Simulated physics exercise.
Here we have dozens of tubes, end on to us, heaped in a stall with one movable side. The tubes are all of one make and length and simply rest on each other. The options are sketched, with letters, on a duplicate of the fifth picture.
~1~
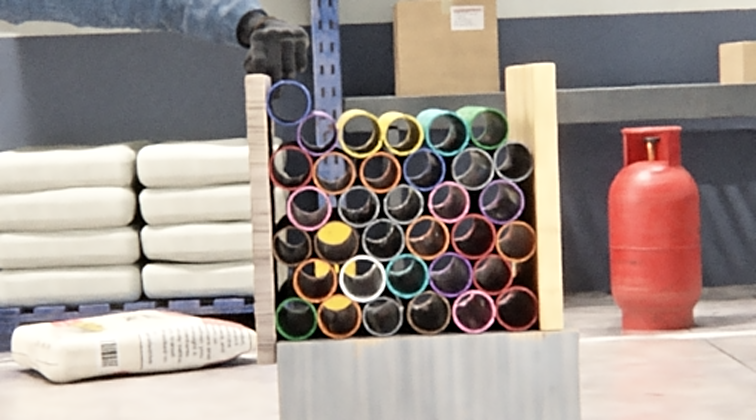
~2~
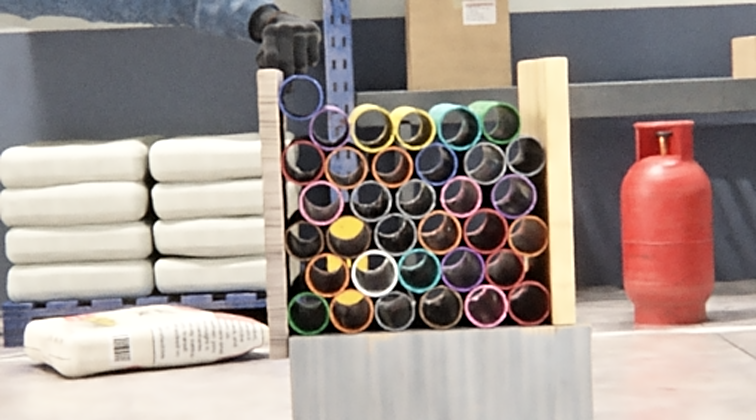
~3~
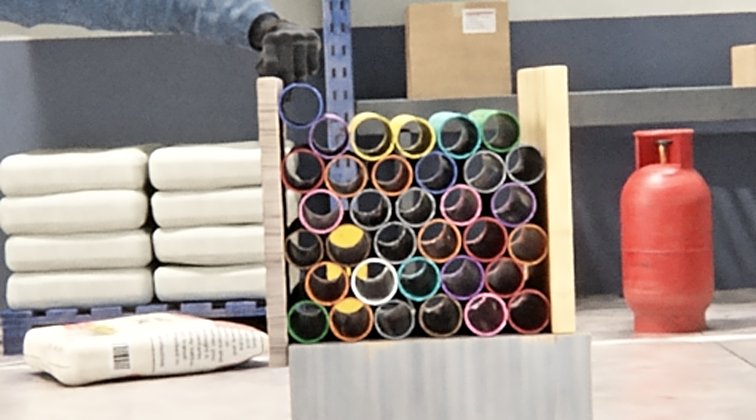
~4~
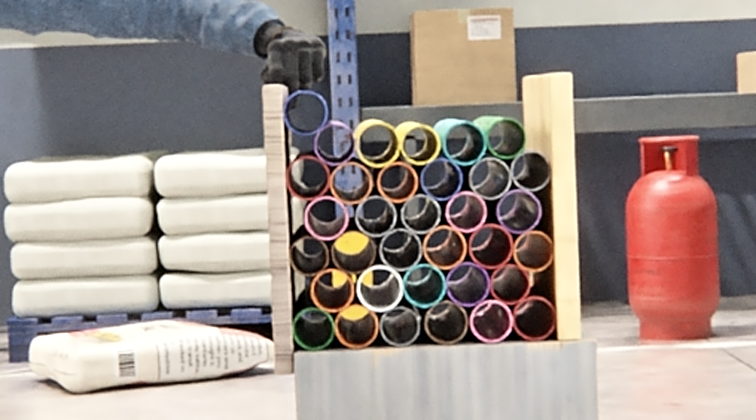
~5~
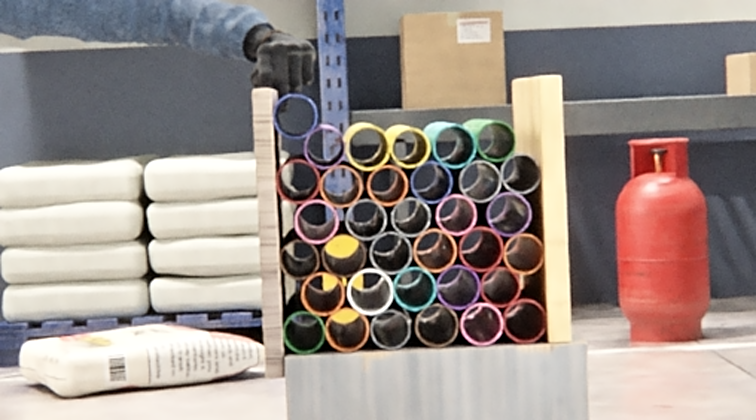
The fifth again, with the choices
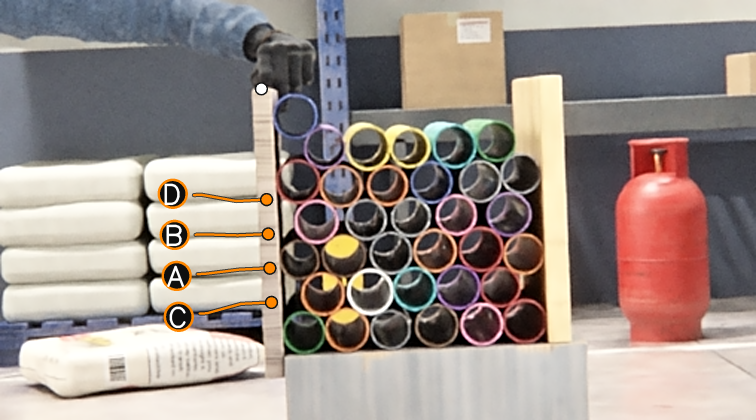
A gloved hand on a blue-sleeved arm rests at the top left of a stall of stacked tubes, seen from the front at low level in a storeroom. Open tube ends rimmed in red, green, yellow, blue and orange fill the space between two upright boards, with white sacks at left and a red gas cylinder at right. The view shakes slightly sideways and up and down, while the hand and tubes show little or no movement.
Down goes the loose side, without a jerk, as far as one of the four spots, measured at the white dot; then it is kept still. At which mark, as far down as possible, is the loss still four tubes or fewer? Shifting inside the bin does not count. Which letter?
No lower than A.
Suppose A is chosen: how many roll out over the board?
With A, three.
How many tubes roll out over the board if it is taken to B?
At B the number is three.
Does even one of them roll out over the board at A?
At A: Yes.
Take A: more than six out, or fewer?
Fewer than six.
On the marked copy, A at (270, 268); B at (268, 234); C at (271, 303); D at (267, 200); the white dot at (261, 89).
With A. Early on, top of the board (275, 166).
Further on, top of the board (279, 253).
At the end, top of the board (280, 267), three out over the board.
As for the rest, B three out over the board; C more than four out over the board; D one out over the board.
